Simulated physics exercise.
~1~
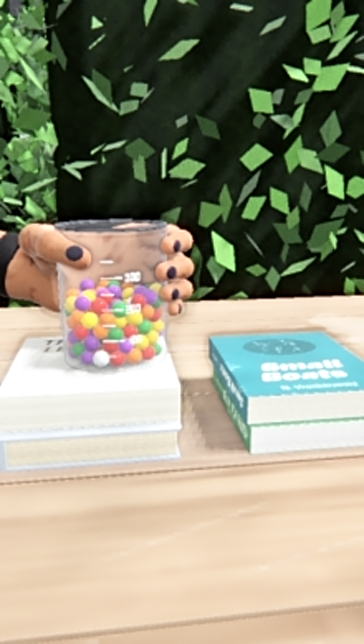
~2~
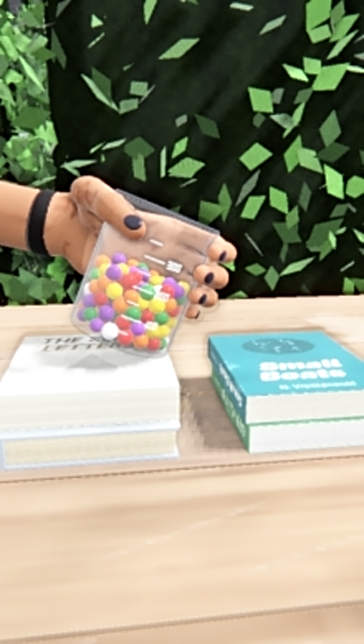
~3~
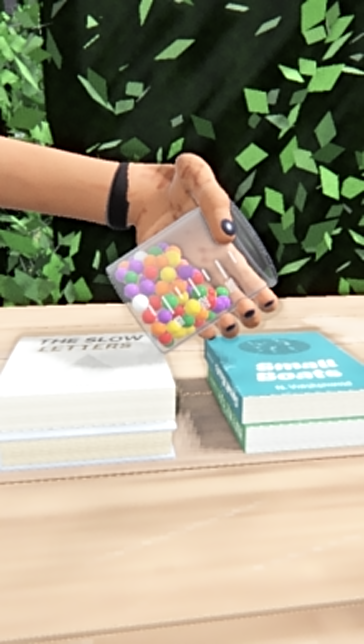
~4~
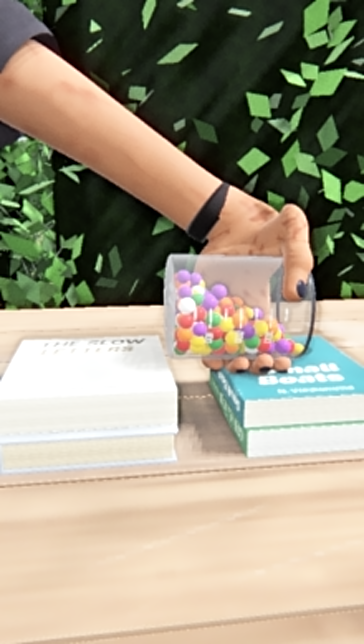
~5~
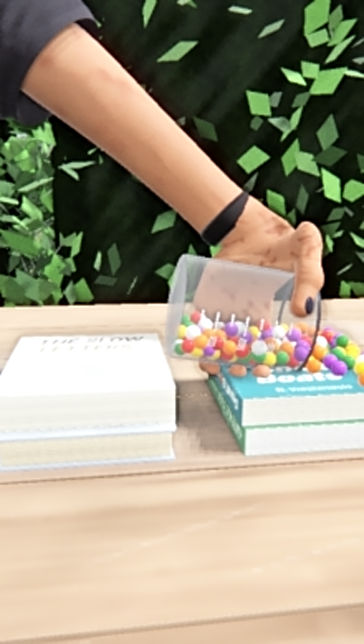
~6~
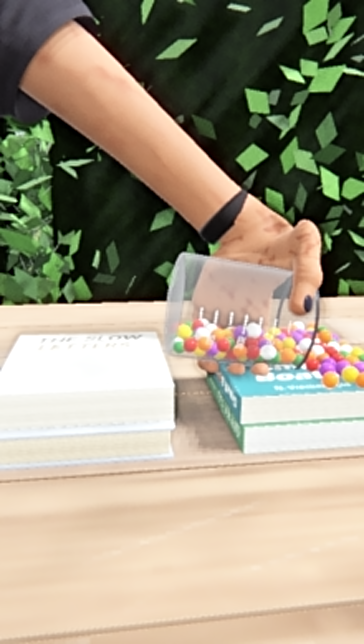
On a pale wooden table before a dark backdrop of green leaves, a hand with dark nails holds a clear beaker of colourful beads upright on a white book at left. The hand lifts the beaker and tips it to the right, the beads sliding toward its lower side. It carries the leaning beaker across the gap and lays it on its side against the teal books. Beads then pour from the mouth across the top cover. At the end the hand still holds the beaker there, with many beads spilled and many still inside.
